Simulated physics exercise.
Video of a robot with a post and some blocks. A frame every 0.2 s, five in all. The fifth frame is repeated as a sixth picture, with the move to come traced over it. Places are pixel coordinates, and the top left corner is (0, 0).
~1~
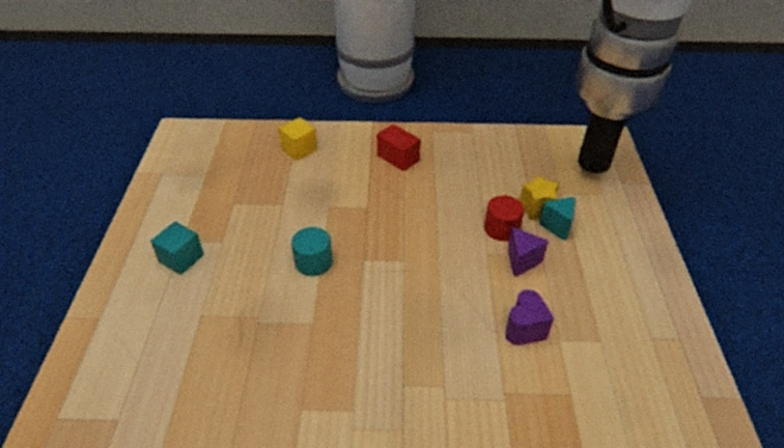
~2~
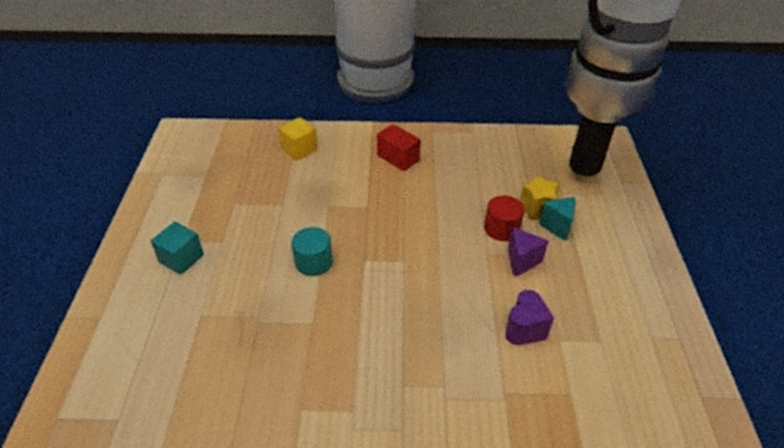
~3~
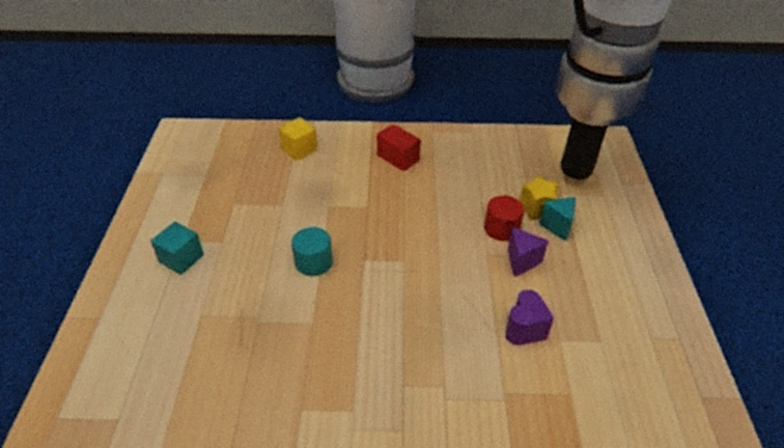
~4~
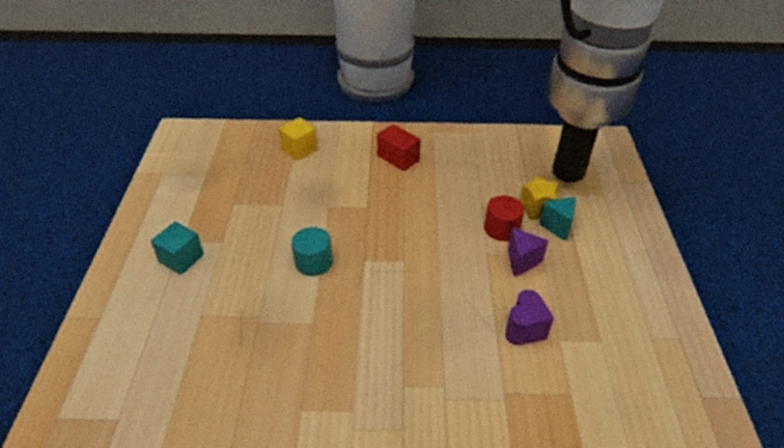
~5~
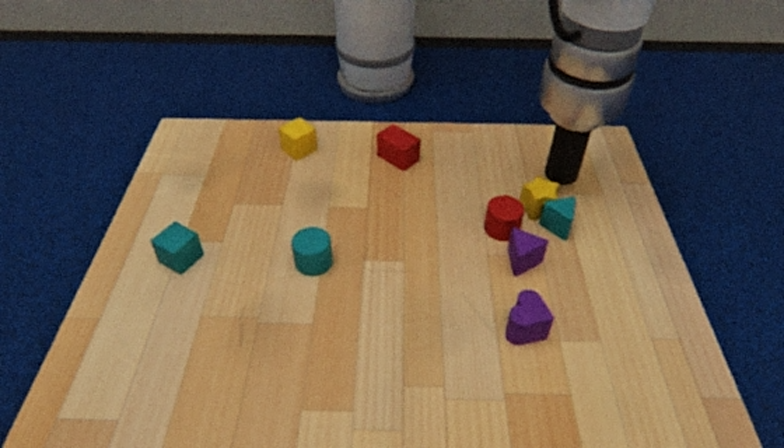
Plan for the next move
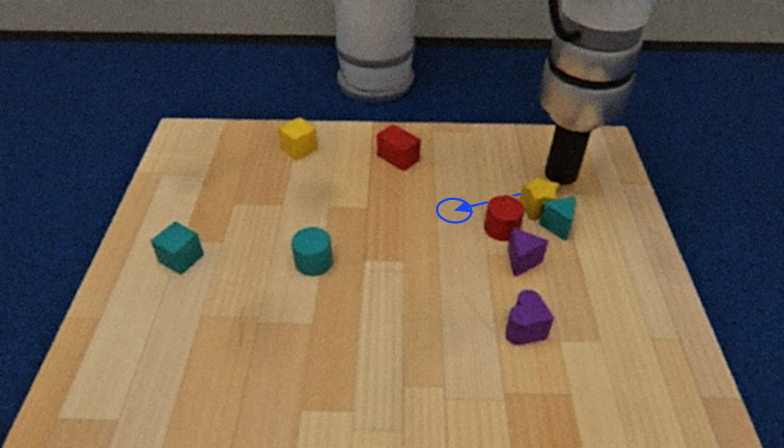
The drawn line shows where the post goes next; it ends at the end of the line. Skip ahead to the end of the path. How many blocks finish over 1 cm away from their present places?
Moved: Just one.
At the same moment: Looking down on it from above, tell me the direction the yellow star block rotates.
Against the clock.
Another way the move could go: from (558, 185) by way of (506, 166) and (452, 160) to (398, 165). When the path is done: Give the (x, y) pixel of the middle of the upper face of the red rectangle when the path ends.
(368, 131)
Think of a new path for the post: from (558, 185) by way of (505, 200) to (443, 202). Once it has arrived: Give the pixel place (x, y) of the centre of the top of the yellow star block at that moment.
I'd place it at (533, 197), taking the centre of its top.
Path on the board, in a line from (558, 185) to (454, 210).
On the path given first. One third of the way, post at (527, 184); yellow star block at (536, 192), turned 35° anticlockwise.
Two thirds of the way, post at (491, 192); red circle at (505, 209); yellow star block at (532, 194), turned 60° anticlockwise.
At the end, post at (455, 201); red circle at (505, 209); yellow star block at (532, 194), turned 60° anticlockwise; turquoise three-sided block in place.
